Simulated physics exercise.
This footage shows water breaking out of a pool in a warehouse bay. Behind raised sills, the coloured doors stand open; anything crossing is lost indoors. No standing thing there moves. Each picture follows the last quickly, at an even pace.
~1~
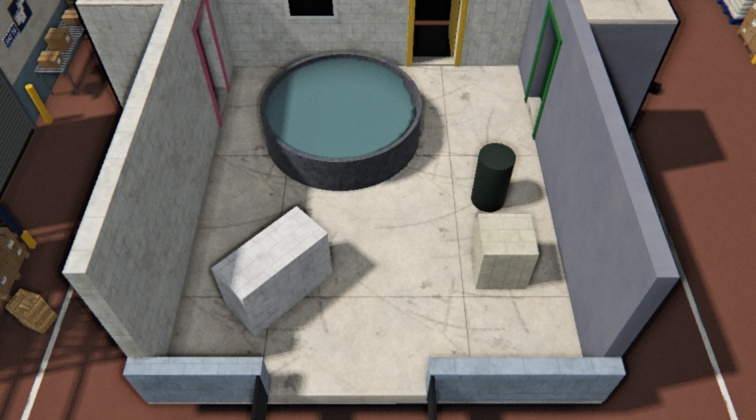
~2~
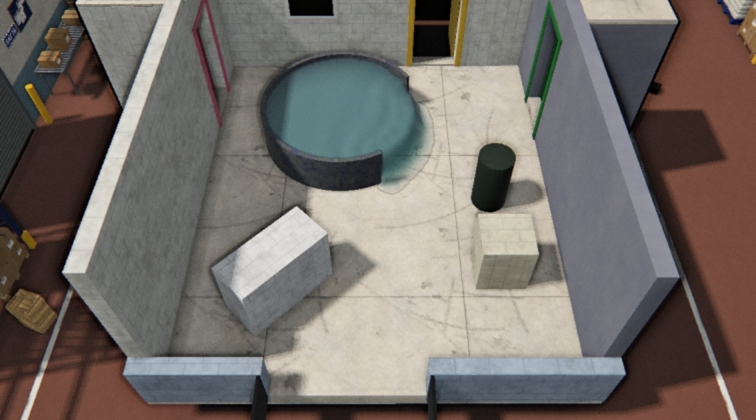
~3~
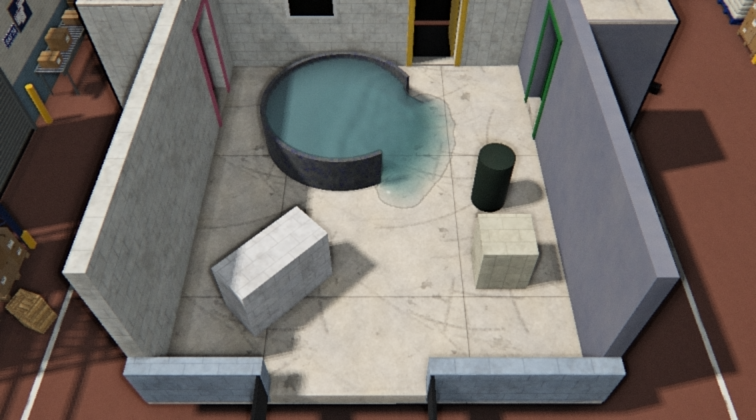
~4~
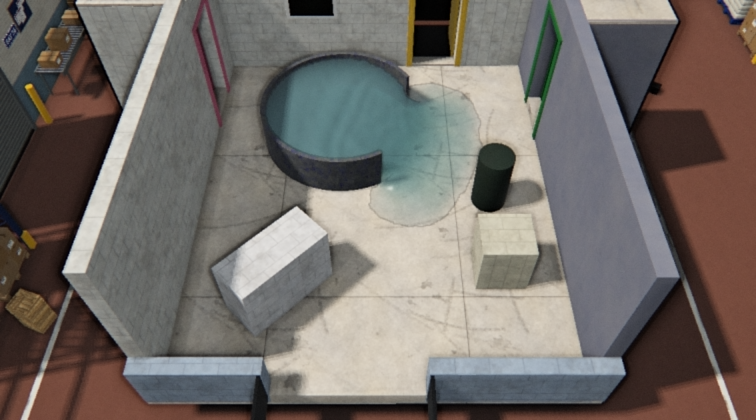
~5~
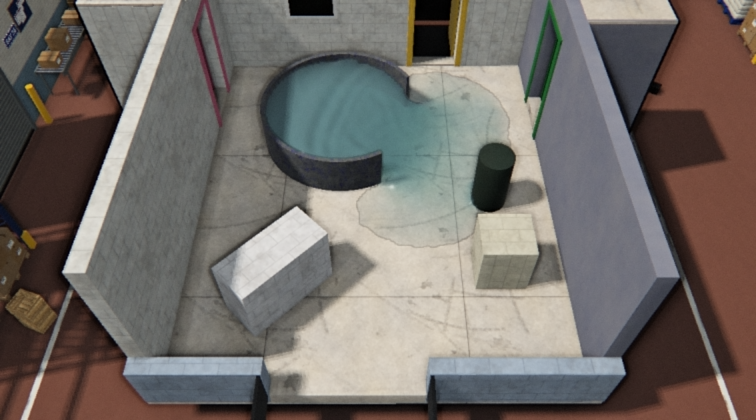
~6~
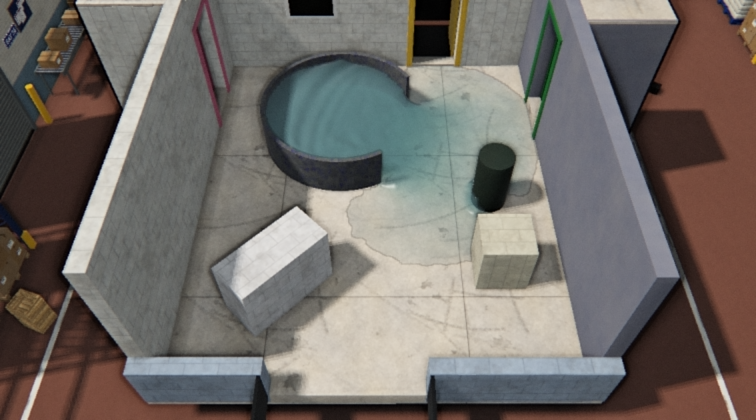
A round pool in a walled warehouse bay opened on its right side, and water poured through the gap, spreading across the pale floor until it surrounded the dark cylinder and reached the pale block.
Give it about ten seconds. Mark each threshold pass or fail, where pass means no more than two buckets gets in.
Yellow door - fail; green door - fail; pink door - pass.
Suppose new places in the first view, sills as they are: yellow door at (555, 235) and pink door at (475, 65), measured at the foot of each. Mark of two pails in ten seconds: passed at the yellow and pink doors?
Checking each in order, the yellow door spills past the mark, and the pink door spills past the mark.
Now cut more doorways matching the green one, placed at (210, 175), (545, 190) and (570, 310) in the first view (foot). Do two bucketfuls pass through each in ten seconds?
Below, above, below.
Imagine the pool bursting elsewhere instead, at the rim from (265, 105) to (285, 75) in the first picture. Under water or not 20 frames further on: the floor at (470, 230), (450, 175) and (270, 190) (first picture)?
Taken one by one: Unaffected, then unaffected, then sodden.
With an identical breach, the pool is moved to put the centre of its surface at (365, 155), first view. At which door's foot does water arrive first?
Door: The one in green.
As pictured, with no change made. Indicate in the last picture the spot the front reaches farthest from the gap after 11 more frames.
The front tops out at about (581, 378).
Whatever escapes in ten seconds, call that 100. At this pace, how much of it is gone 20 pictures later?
Around 30 per cent.
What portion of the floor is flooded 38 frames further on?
Around 80 in a hundred.
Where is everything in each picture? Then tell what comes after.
In the first frame, the round pool at (341, 106) is whole and still.
In the second frame, the front is at (382, 188), out from the gap at (415, 137).
In the third frame, the front is at (399, 204), out from the gap at (415, 139).
In the fourth frame, water pours out at (414, 140) and has run to (403, 220).
In the fifth frame, the front is at (418, 243), out from the gap at (414, 141).
In the sixth frame, the front is at a hidden place, out from the gap at (414, 141).
A moment on, water covers 35 % of the floor; the yellow door under two buckets in, the green door over two buckets in, the pink door not reached.
Next, water covers 40 % of the floor; the yellow door under two buckets in, the green door far over two buckets in, the pink door not reached.
Then, water covers 60 % of the floor; the yellow door under two buckets in, the green door far over two buckets in, the pink door not reached.
Later, water covers 80 % of the floor; the yellow door over two buckets in, the green door far over two buckets in, the pink door wet at the sill, nothing in.
In the end, water covers 100 % of the floor; the yellow door far over two buckets in, the green door far over two buckets in, the pink door wet at the sill, nothing in.
